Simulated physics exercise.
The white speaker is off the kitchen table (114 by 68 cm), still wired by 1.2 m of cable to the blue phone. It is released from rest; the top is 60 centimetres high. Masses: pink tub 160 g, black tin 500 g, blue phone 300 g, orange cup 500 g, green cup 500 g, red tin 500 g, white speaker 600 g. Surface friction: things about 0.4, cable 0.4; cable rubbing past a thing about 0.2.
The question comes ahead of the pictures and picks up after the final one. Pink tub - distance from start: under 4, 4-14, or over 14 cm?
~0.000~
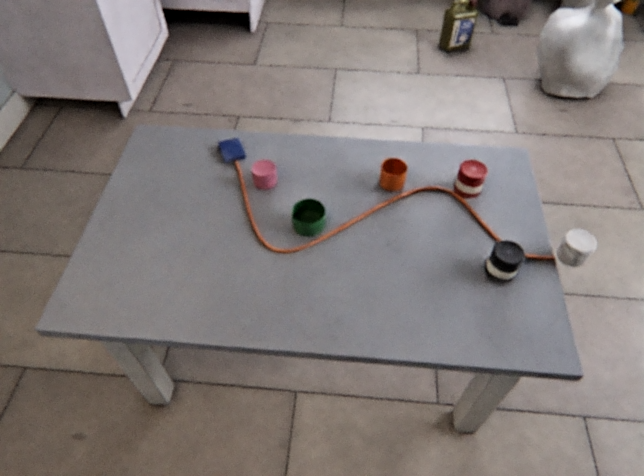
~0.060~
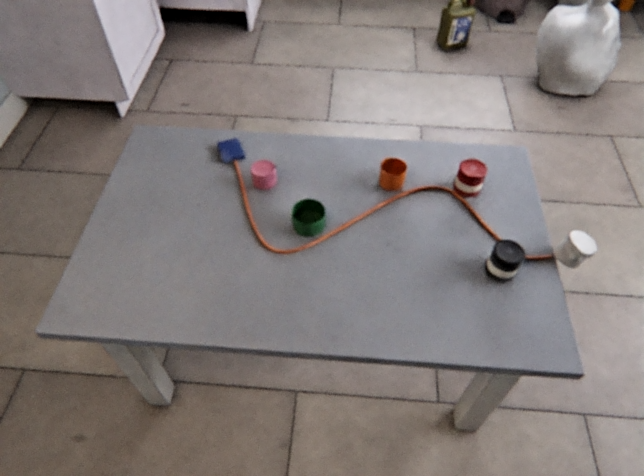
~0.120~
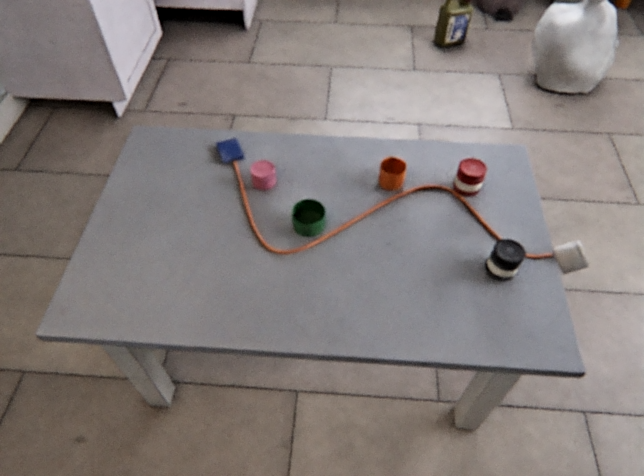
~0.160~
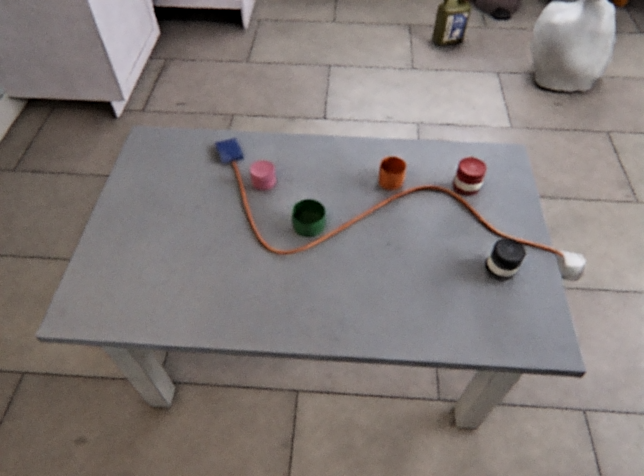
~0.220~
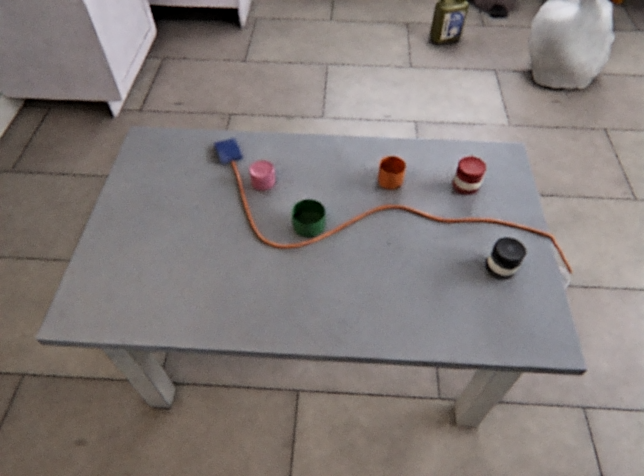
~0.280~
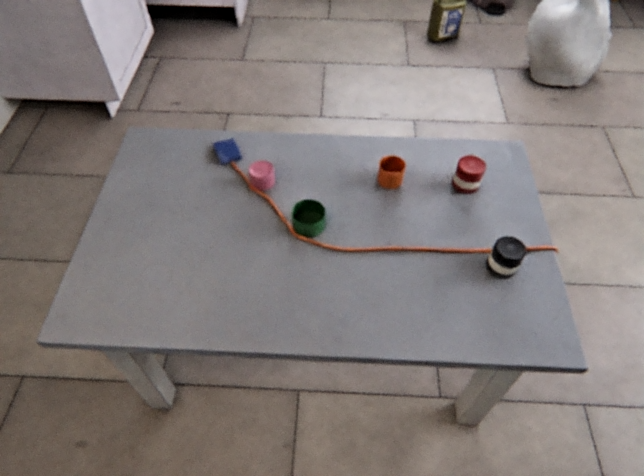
I think it will go a fair distance.
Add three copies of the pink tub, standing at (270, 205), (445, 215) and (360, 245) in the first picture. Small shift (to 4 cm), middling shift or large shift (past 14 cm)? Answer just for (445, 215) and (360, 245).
In order they come out high and low.
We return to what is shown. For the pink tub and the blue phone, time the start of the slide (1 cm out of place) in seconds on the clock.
On the clock, pink tub 0.44 s and blue phone 0.32 s.
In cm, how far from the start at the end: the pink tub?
Pink tub: About 10 cm.
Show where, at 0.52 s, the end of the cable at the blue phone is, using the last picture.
In the last view it is close to (261, 191).
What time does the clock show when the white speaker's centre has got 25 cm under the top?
Near 0.28 seconds.
After 0.5 s, the cable's tail end at (261, 191); pink tub 5 cm off its start, blue phone 14 cm off its start, white speaker over the edge.
After 0.7 s, the cable's tail end at (270, 201); pink tub 8 cm off its start, blue phone 18 cm off its start, white speaker over the edge.
After 1.0 s, the cable's tail end at (275, 206); pink tub 9 cm off its start at (290, 182), blue phone 20 cm off its start at (261, 196), white speaker over the edge.
After 1.2 s, the cable's tail end at (283, 212); pink tub 9 cm off its start, blue phone 23 cm off its start, white speaker over the edge.
After 2.4 s, the cable's tail end at (283, 212); pink tub 9 cm off its start at (292, 182), blue phone 23 cm off its start at (269, 202), white speaker over the edge, green cup 5 cm off its start at (319, 199).
